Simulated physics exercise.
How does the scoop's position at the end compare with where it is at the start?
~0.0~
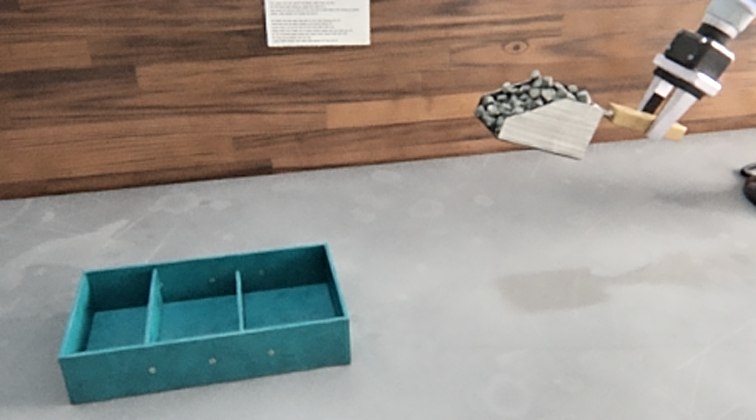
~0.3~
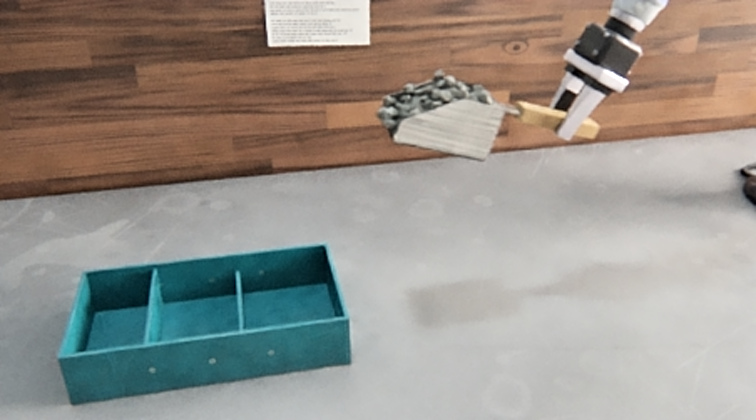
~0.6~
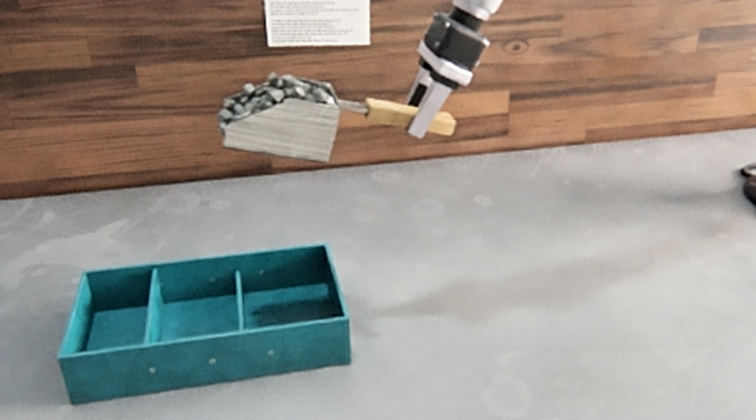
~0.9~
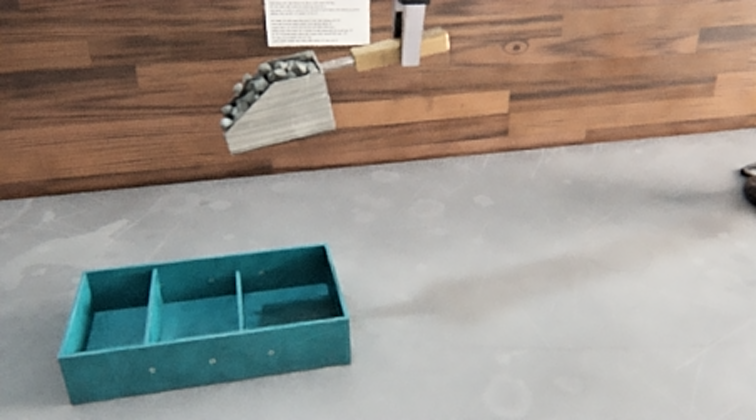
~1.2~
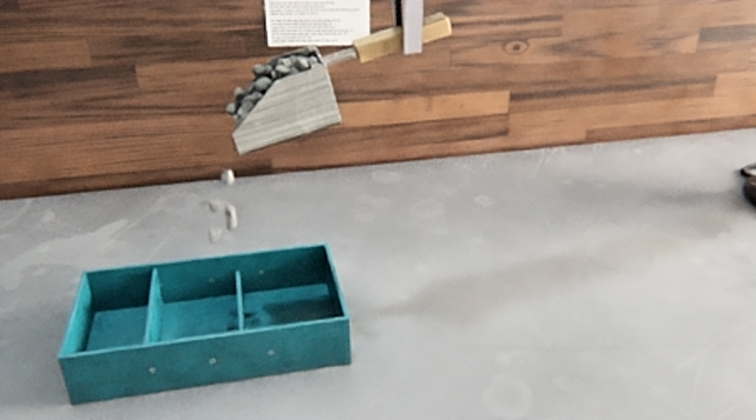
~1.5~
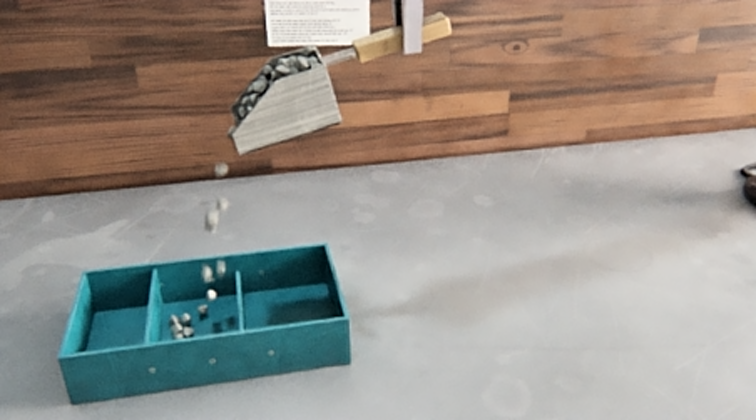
At the start the scoop is on the right side of the view, well away from the box. By the end it is much farther left and slightly higher, hanging above the teal box.
